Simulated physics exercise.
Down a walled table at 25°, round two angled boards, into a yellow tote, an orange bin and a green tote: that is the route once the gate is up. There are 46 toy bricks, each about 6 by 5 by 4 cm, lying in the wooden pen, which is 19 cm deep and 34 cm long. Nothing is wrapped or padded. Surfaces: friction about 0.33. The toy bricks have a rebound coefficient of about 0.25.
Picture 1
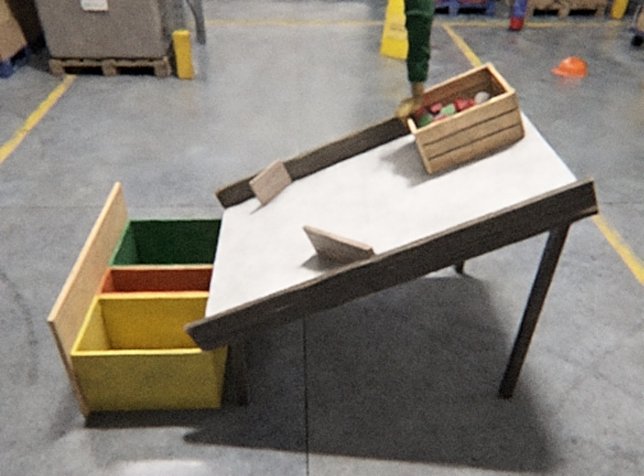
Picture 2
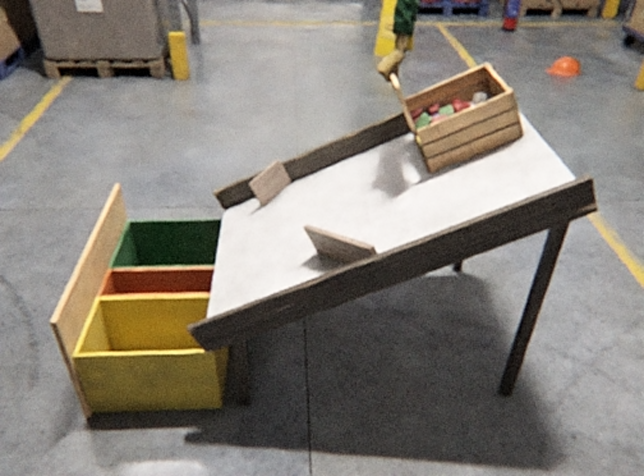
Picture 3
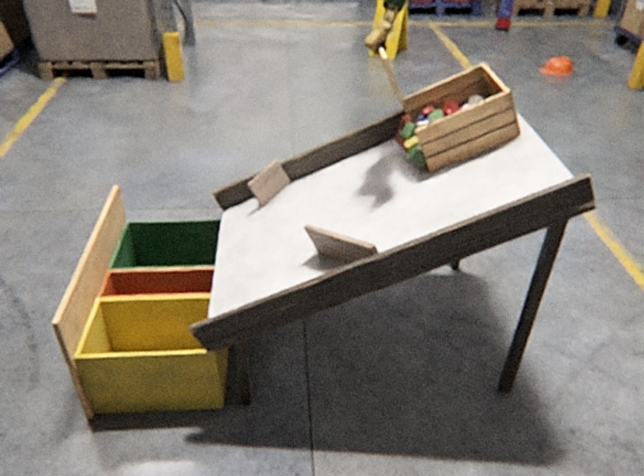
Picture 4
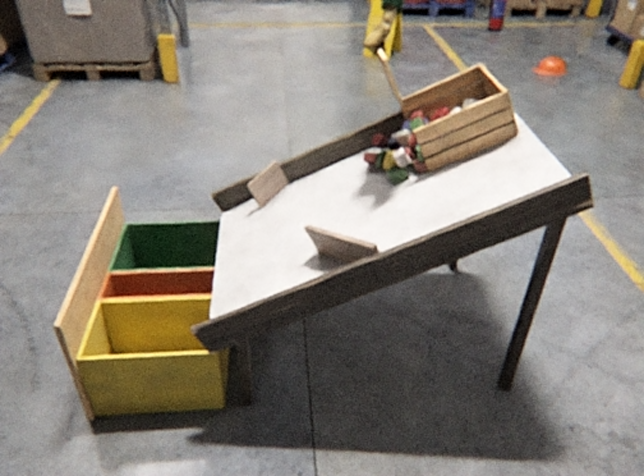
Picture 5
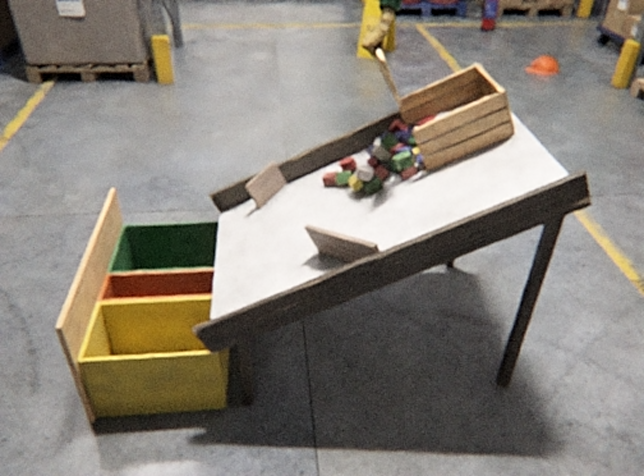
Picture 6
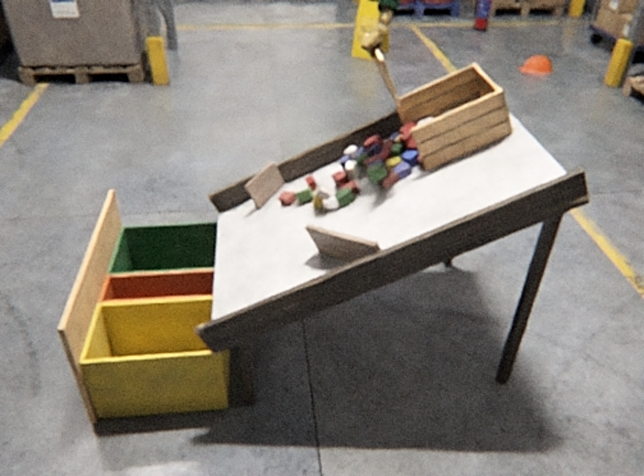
In the video, a green-sleeved arm with a tan glove lifts the gate of a wooden pen atop a sloped white table, and colourful toy bricks slide out, spreading down and leftward toward two angled boards above coloured bins.
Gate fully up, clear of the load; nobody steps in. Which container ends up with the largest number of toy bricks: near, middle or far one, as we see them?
The biggest pile ends up at the very back.
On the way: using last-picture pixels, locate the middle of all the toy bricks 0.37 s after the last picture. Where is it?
I'd put it close to (317, 191).
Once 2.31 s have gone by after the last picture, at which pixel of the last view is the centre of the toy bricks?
(148, 305).
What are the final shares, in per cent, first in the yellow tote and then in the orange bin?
My estimate is some 0 per cent, then some 30 per cent.
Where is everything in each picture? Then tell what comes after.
In the first frame (we follow the rim corner now nearest the camera; the camera moves round a little), wooden pen at (510, 93); yellow tote at (75, 353); nothing out yet.
The second frame shows wooden pen at (508, 93).
The third frame shows wooden pen at (506, 92); 7 out.
The fourth frame shows wooden pen at (503, 92); 12 out, the lowest brick at (372, 159).
The fifth frame shows wooden pen at (500, 92); 22 out, the lowest brick at (331, 178).
The sixth frame shows wooden pen at (498, 92); yellow tote at (83, 361); 28 out, the lowest brick at (288, 198).
Then, 0.37 s after the last picture, 1 still in the wooden pen, 3 in the green tote, 40 on the slope and 2 in the air.
Then, 0.83 s after the last picture, 7 in the orange bin, 15 in the green tote, 20 on the slope and 4 in the air.
Then, 1.48 s after the last picture, 14 in the orange bin, 29 in the green tote, 2 on the slope and 1 in the air.
Outcome (2.31 s after the last picture), 14 in the orange bin and 32 in the green tote.
